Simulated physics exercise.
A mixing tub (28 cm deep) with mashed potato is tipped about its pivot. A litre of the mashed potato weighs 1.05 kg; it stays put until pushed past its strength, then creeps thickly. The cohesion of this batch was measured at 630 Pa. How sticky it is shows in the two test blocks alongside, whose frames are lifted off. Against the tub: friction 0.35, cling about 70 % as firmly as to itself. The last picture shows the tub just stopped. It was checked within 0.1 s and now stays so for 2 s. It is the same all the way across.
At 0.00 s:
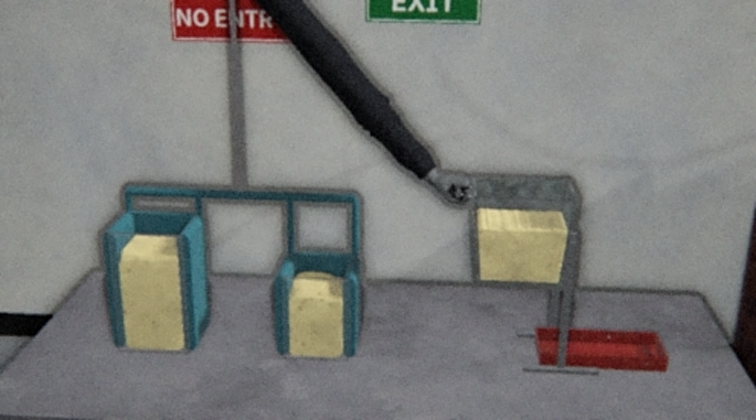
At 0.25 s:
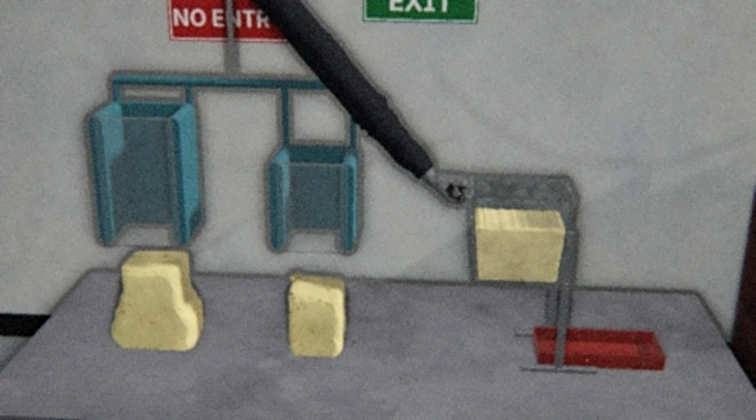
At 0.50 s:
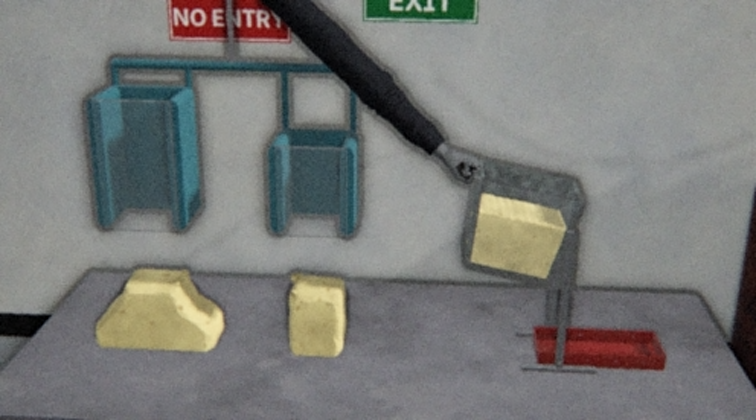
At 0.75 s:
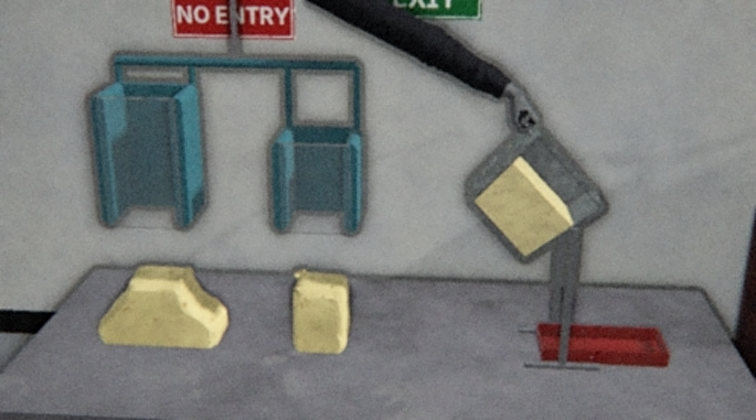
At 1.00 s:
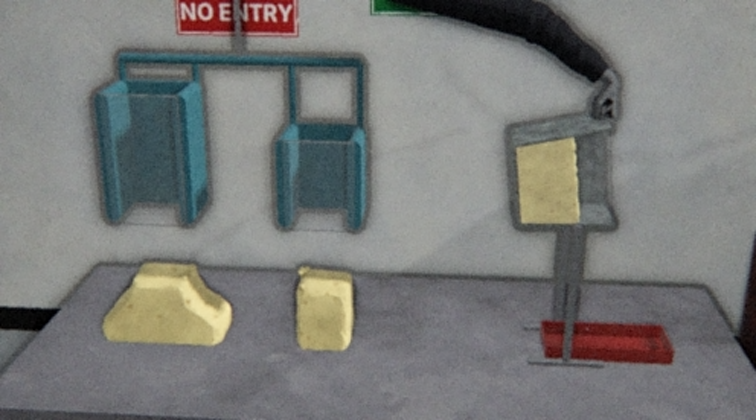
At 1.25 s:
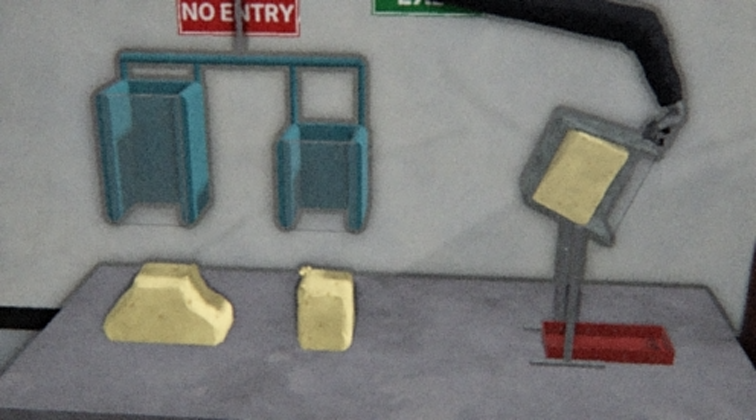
On a grey tabletop, two teal holders lift off a pair of pale yellow blocks, and the left block slumps and widens; then a dark arm tilts a clear tub holding a pale yellow mass over to the right.
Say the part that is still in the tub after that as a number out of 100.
It comes to some 0 %.
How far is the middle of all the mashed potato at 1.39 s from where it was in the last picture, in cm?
Roughly 9 cm.
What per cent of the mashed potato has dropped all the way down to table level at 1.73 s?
Some 25 per cent.
After 1.39 s, the tub is at 112 degrees and holds 97 %.
After 1.56 s, the tub is at 112 degrees and holds 32 %.
After 1.73 s, the tub is at 112 degrees and holds 0 %.
After 1.90 s, the tub is at 112 degrees and holds 0 %.
After 3.25 s, at the end, the tub is at 112 degrees and holds 0 %.
